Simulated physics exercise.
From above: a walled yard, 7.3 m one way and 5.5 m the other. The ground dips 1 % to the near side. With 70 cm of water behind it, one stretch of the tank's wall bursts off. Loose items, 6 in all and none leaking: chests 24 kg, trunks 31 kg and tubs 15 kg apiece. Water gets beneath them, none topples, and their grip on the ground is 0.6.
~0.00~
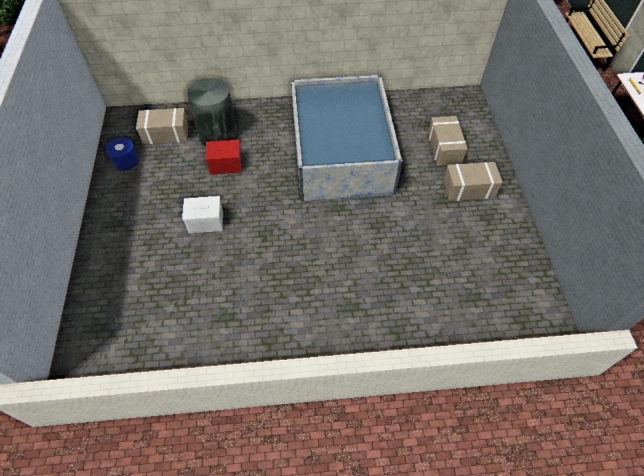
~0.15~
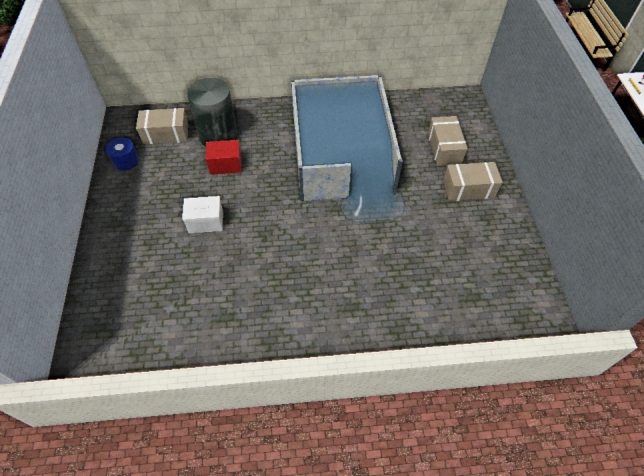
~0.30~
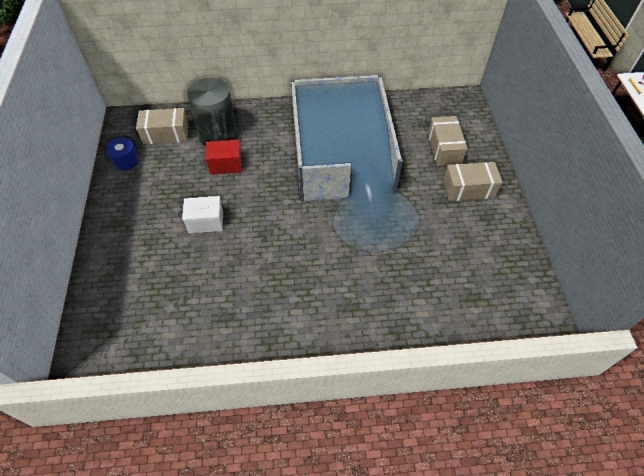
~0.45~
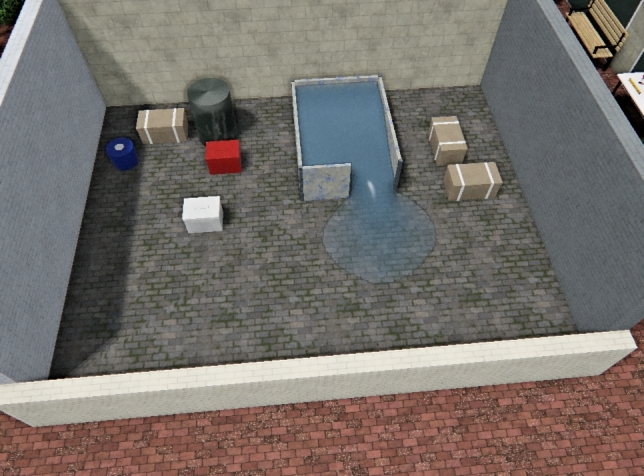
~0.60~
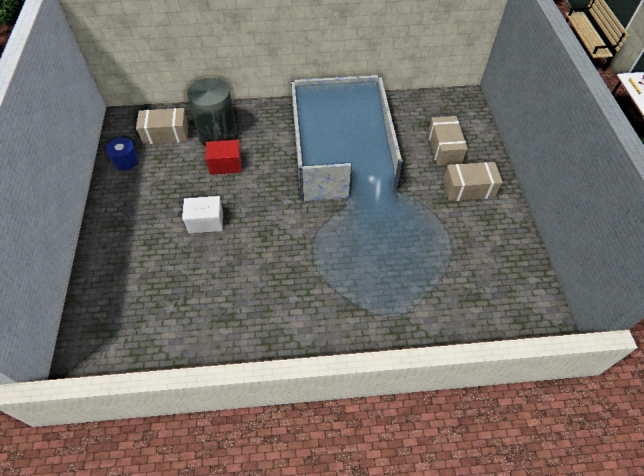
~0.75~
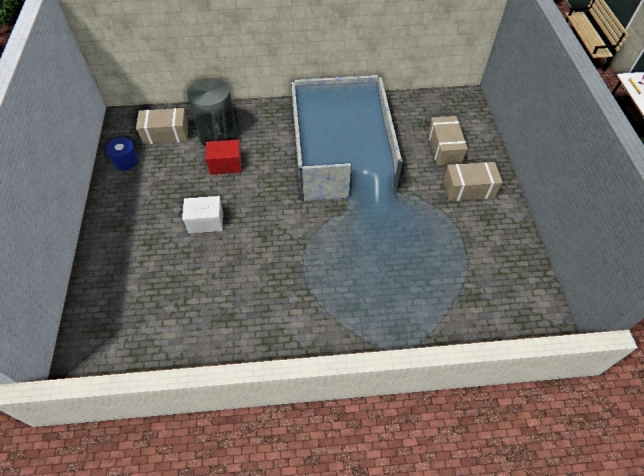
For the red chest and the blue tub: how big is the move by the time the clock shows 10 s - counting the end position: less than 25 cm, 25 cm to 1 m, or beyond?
Red chest stays put; blue tub holds its place.
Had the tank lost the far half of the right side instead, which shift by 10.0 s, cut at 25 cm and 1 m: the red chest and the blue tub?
Then the red chest stays put, the blue tub stays put.
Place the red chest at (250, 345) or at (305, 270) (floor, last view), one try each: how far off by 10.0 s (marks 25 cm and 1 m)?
In that order: It moves a short way; it barely shifts.
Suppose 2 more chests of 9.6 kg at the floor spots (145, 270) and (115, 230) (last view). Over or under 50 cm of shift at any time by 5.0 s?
In that order: Under, short of it.
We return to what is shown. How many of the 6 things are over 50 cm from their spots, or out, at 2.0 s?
I count 0.
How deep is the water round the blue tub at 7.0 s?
Roughly 3 cm.
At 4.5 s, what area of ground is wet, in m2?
About 24 m2.
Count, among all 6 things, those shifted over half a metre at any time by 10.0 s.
0 of them.
After 2.0 s the red chest is near (222, 149), 0.0 m from its start, aground; the blue tub is near (119, 147), 0.0 m from its start, aground; 0 afloat.
After 4.5 s the red chest is near (222, 149), 0.0 m from its start, aground; the blue tub is near (119, 147), 0.0 m from its start, aground; 0 afloat.
After 7.0 s the red chest is near (222, 149), 0.0 m from its start, aground; the blue tub is near (119, 147), 0.0 m from its start, aground; 0 afloat.
After 10.0 s the red chest is near (222, 149), 0.0 m from its start, aground; the blue tub is near (119, 147), 0.0 m from its start, aground; 0 afloat.
